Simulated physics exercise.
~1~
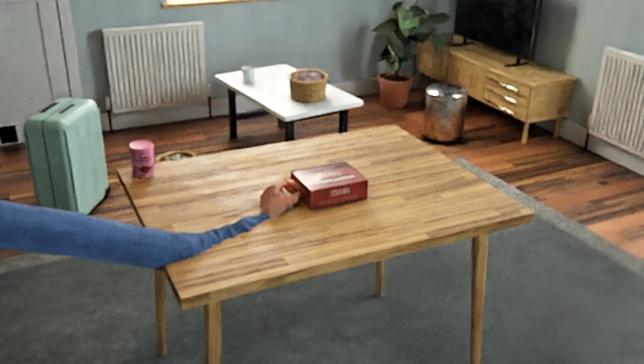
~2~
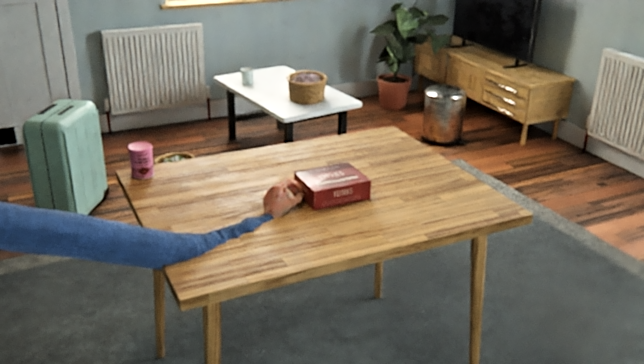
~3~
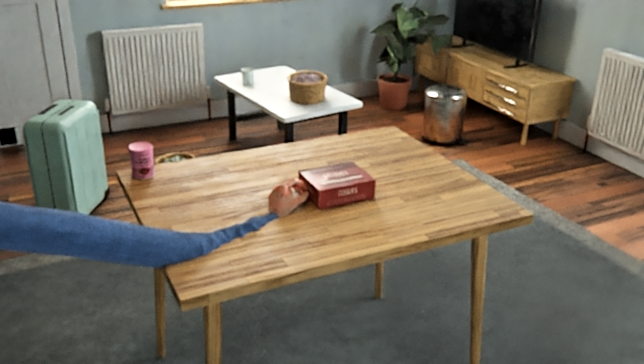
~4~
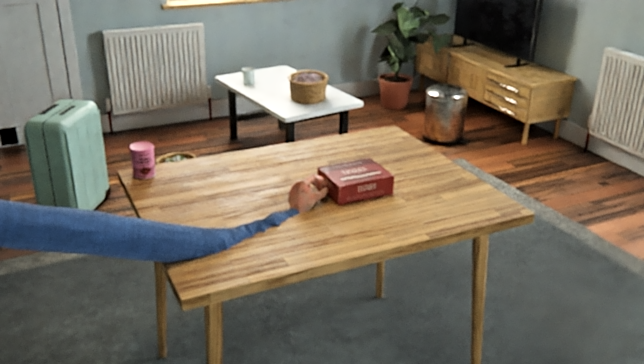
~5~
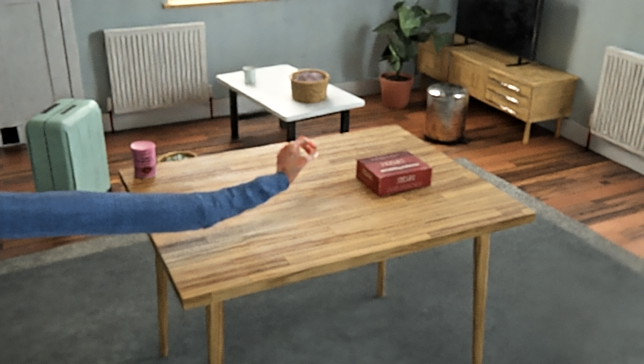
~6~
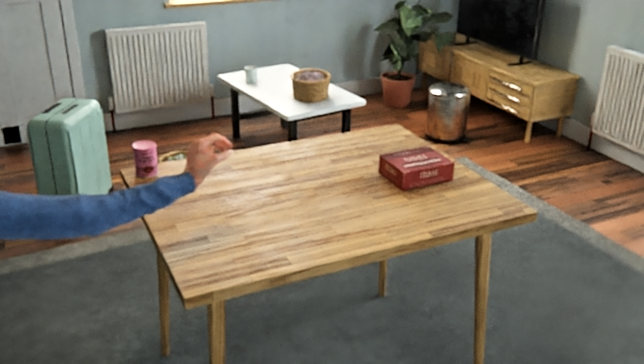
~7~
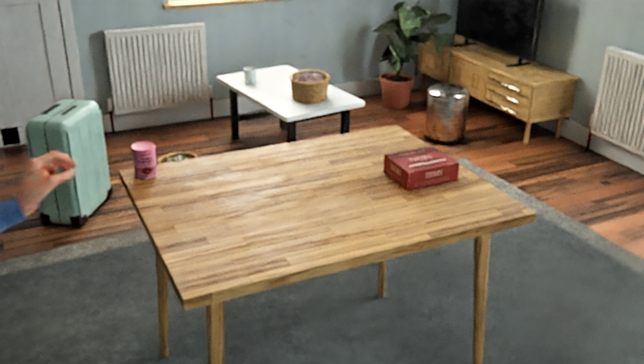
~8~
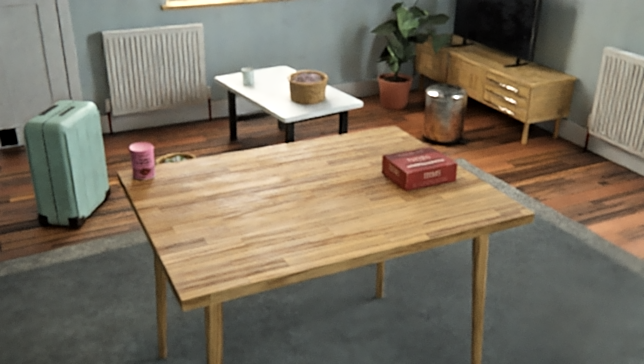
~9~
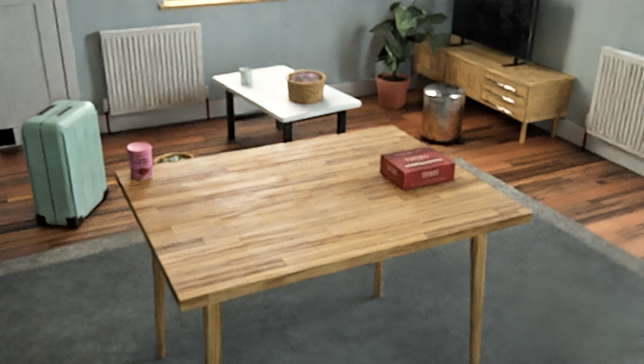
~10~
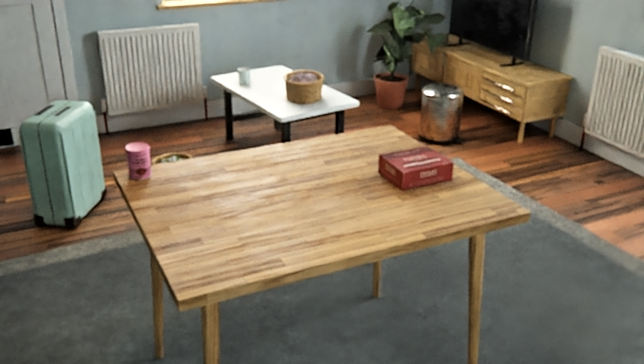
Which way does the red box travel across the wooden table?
The red box slides to the right across the tabletop, away from the hand that pushes it.
